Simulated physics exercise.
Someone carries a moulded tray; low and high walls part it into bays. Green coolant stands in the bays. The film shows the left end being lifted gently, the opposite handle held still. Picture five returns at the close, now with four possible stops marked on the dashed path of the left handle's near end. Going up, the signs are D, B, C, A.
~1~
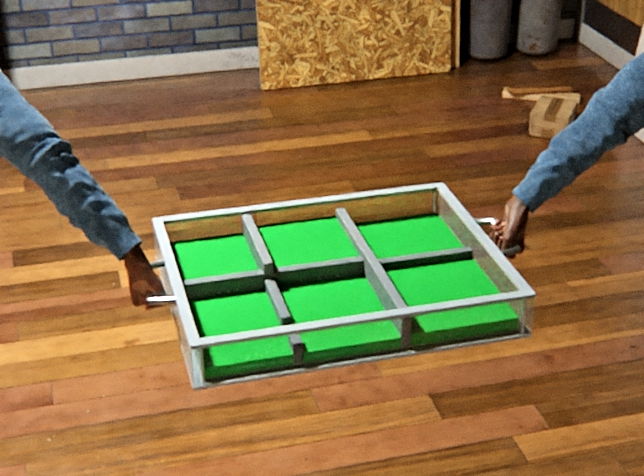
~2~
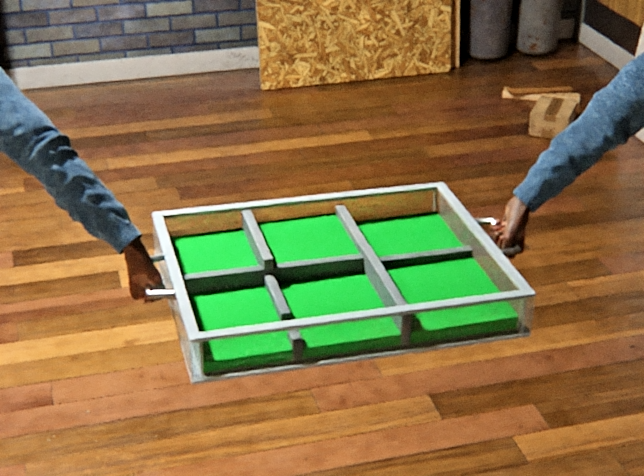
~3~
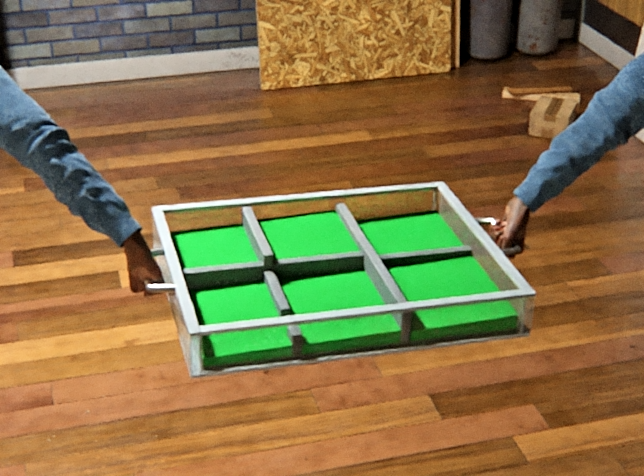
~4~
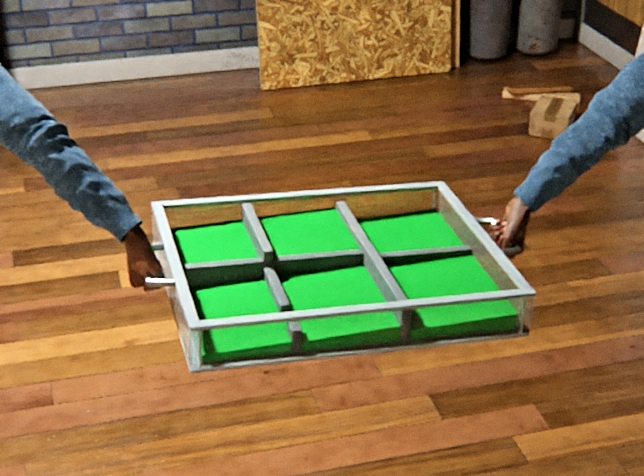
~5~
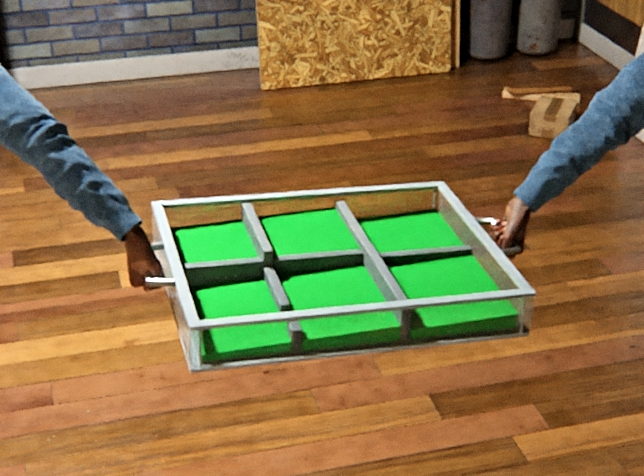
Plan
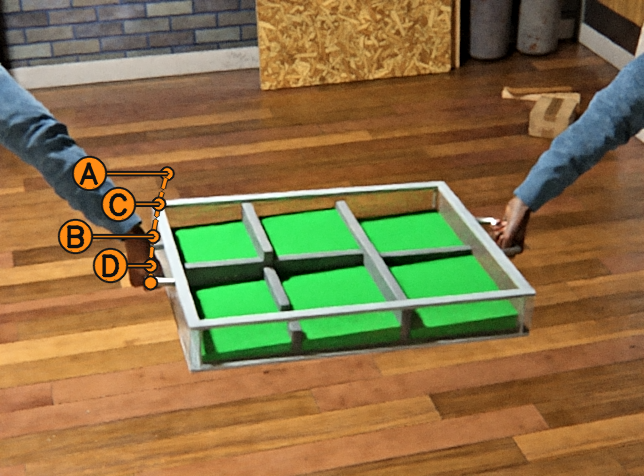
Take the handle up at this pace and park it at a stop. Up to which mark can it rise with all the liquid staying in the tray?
It is A.
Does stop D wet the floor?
No.
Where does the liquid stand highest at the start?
The back middle bay.
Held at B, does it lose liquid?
No, that is safe.
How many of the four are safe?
All of them.
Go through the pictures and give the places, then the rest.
In the first picture, the tray is level; deepest in the back middle bay, at (305, 244), shallowest in the front middle; left handle at (147, 284).
The second picture shows tipped about 1° down to the right; no wall is crossed; left handle at (146, 278).
The third picture shows tipped about 2° down to the right; no wall is crossed; left handle at (146, 272).
The fourth picture shows tipped about 3° down to the right; no wall is crossed; left handle at (146, 266).
The fifth picture shows tipped about 3° down to the right; deepest in the back middle bay, at (305, 234), shallowest in the front left; left handle at (146, 266).
On the marked copy, A at (167, 173); B at (153, 236); C at (158, 204); D at (150, 265).
With A, nothing spills; the front right bay holds the most.
With B, nothing spills; the front middle bay holds the most.
With C, nothing spills; the front middle bay holds the most.
With D, nothing spills; the back middle bay holds the most.
